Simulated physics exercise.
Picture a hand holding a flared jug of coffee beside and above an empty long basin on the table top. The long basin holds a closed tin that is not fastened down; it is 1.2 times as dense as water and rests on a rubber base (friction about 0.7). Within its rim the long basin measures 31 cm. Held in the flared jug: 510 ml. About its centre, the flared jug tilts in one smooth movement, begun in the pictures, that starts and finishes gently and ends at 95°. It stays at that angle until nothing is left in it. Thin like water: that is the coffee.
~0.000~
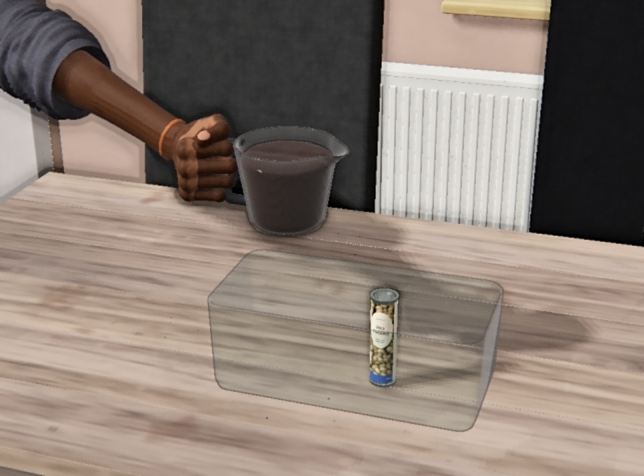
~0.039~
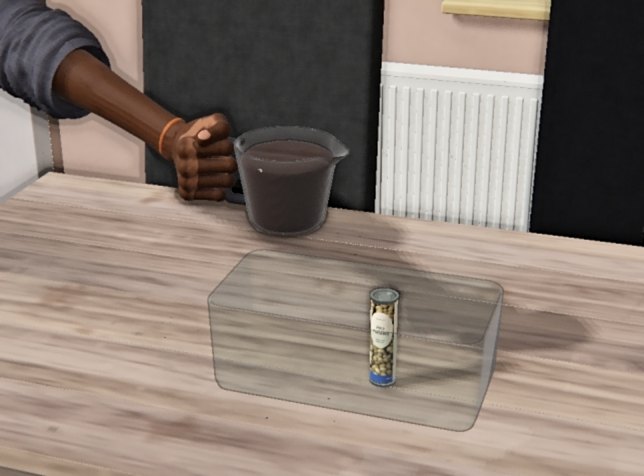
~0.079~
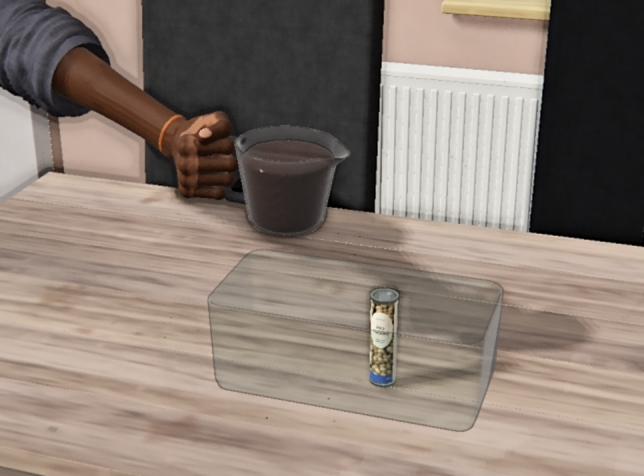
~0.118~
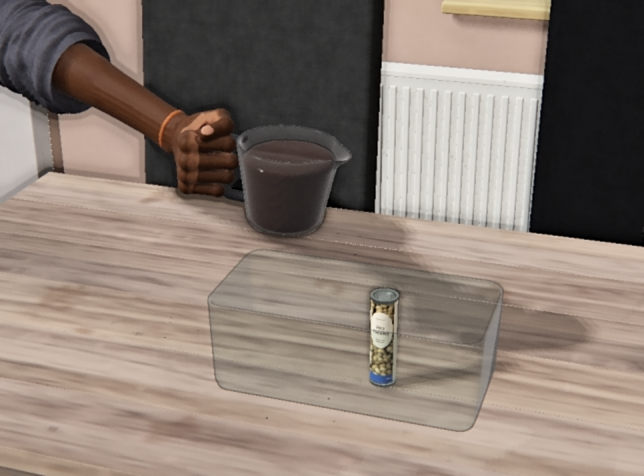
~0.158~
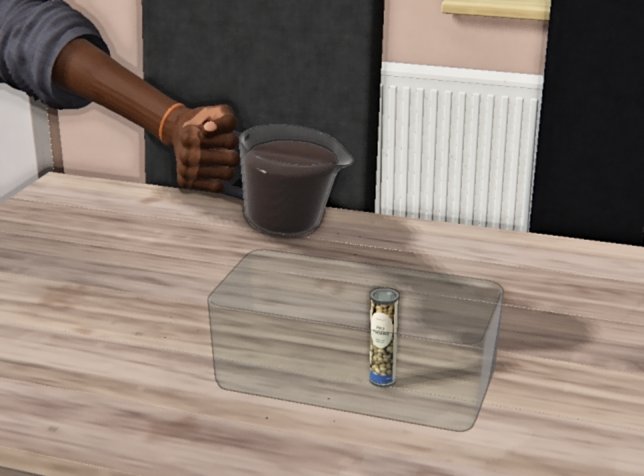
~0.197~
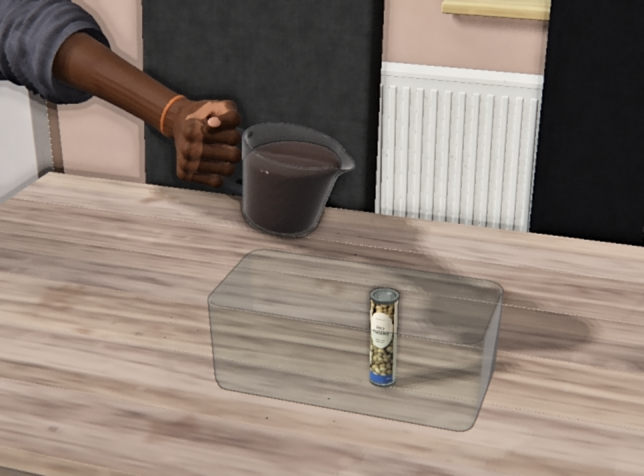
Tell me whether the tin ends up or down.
Down.
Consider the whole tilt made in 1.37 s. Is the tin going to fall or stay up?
In that case the tin stays vertical.
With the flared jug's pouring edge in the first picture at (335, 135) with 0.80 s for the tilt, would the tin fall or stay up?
After that, the tin overturns.
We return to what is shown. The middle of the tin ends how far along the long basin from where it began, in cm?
Roughly 6.0 cm.
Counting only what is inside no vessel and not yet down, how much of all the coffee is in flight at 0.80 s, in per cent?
Roughly 16 %.
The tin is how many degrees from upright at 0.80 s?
Tilt: Around 0°.
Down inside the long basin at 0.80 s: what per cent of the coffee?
About 68 %.
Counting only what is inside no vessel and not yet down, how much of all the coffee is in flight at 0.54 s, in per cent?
About 24 per cent.
Then, 0.54 s in, the tilt is 68° and 67 per cent is still to pour; the tin stands where it began.
Then, 0.80 s in, the tilt is 94° and 16 per cent is still to pour; the tin stands where it began.
Then, 1.06 s in, the tilt is 95° and 1 per cent is still to pour; the tin leans 22°.
Then, 1.35 s in, the tilt is 95° and 0 per cent is still to pour; the tin lies on its side.
Finally, the tin lies on its side.
